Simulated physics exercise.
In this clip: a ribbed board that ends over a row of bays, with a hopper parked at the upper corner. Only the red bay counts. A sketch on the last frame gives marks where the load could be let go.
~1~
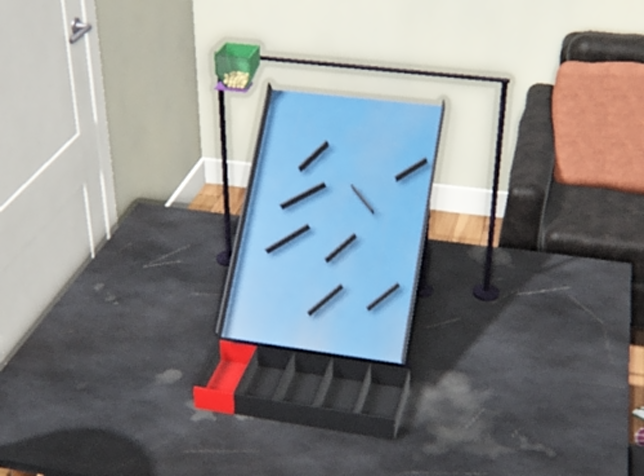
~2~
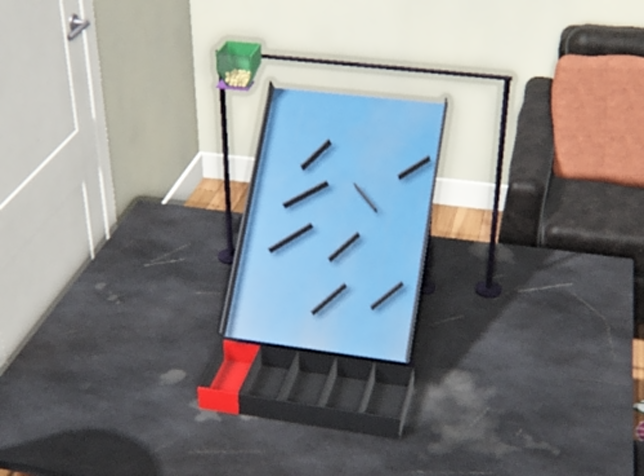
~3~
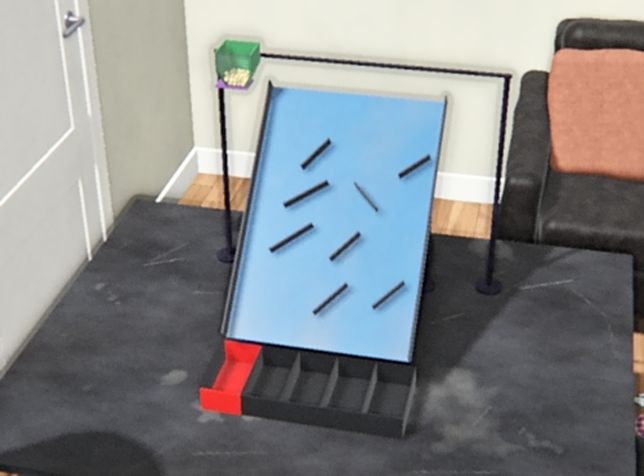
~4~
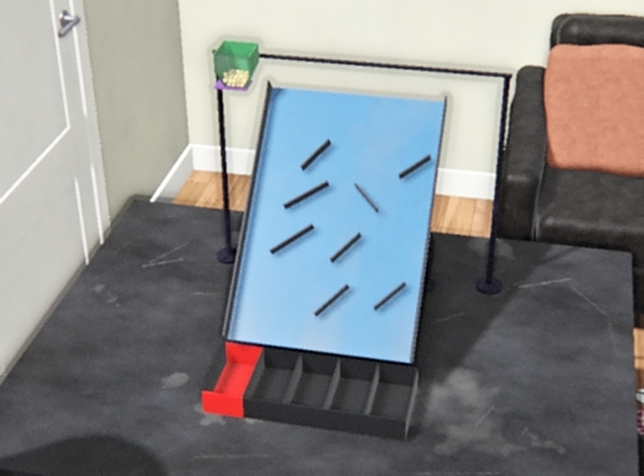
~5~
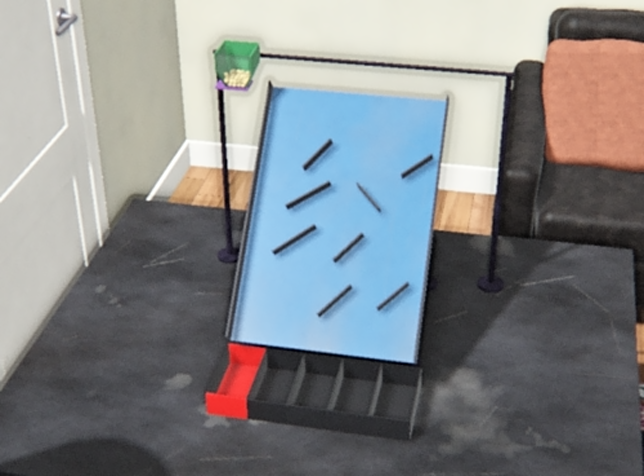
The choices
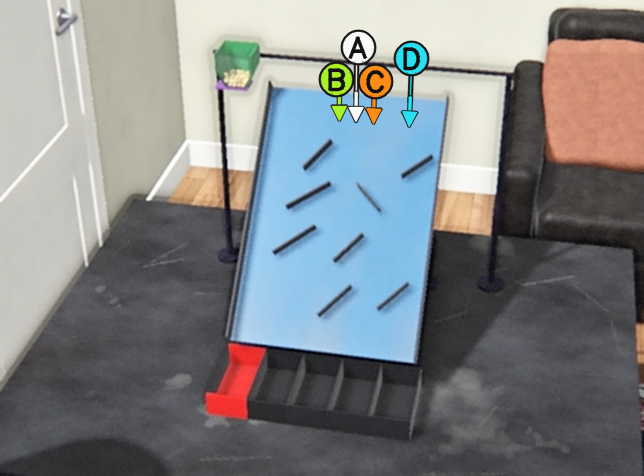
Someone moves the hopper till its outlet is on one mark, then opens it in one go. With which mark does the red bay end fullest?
B.
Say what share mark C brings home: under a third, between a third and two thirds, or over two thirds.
Under a third.
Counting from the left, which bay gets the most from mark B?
The first.
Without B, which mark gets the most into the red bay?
Mark A.
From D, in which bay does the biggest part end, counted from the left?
It is the third one.
On the marked copy, mark A meets the board at (356, 116); mark B meets the board at (339, 115); mark C meets the board at (373, 118); mark D meets the board at (409, 121).
If A is chosen, roughly a quarter in the red bay, roughly two thirds in other bays, about a tenth outside the box.
If B is chosen, roughly half in the red bay, roughly a third in other bays, about a tenth outside the box.
If C is chosen, about a tenth in the red bay, the larger part in other bays, about a tenth outside the box.
If D is chosen, not one piece in the red bay, every piece in other bays.
